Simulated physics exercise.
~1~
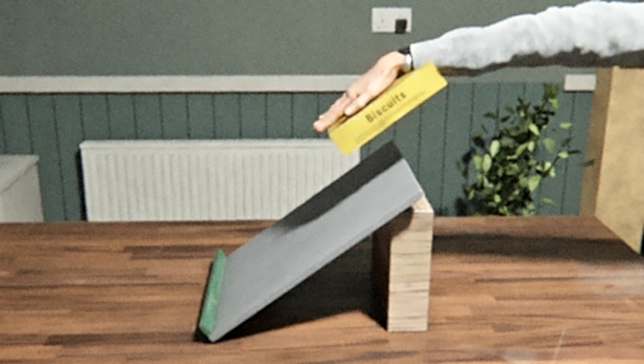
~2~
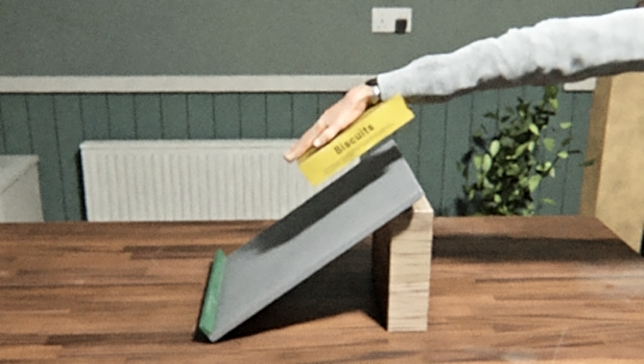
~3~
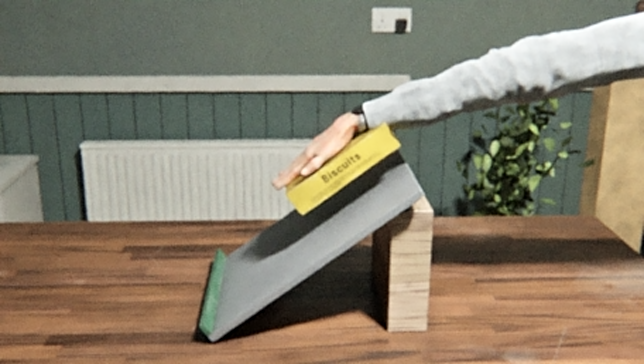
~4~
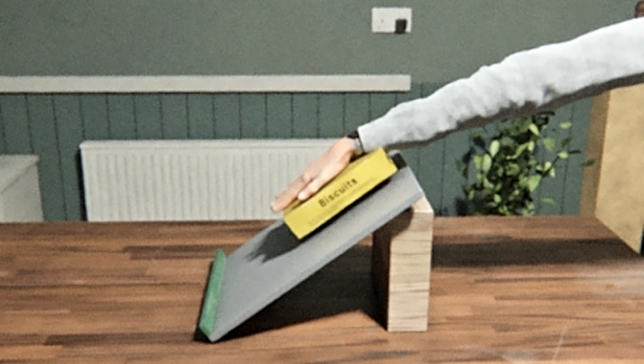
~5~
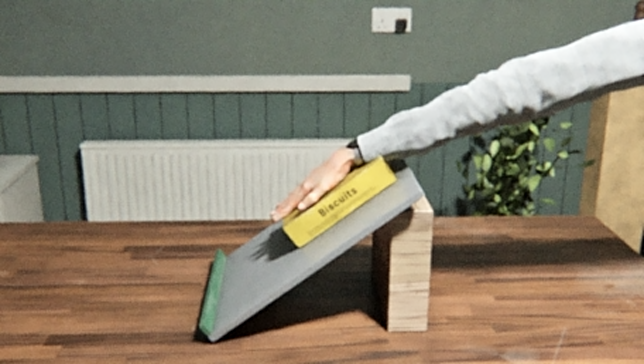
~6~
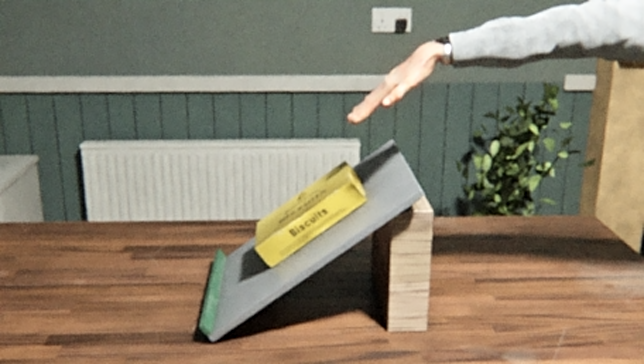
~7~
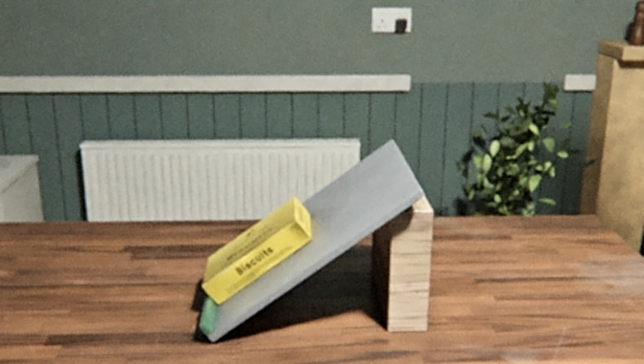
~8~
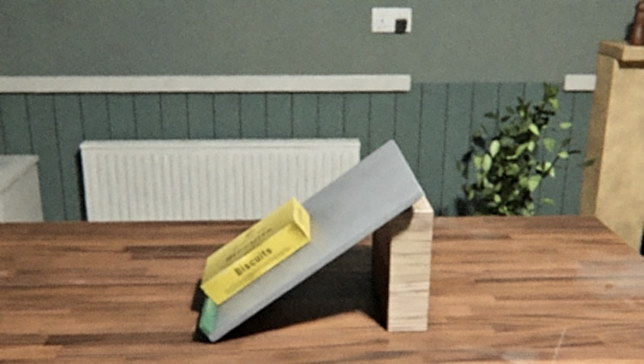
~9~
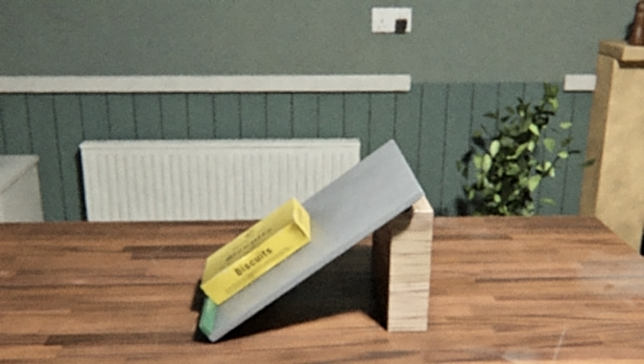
A yellow biscuit packet slid down a sloping grey board after a hand set it near the top, held it briefly, then let go and drew back. The packet came to rest against the green strip at the bottom left and stayed there.
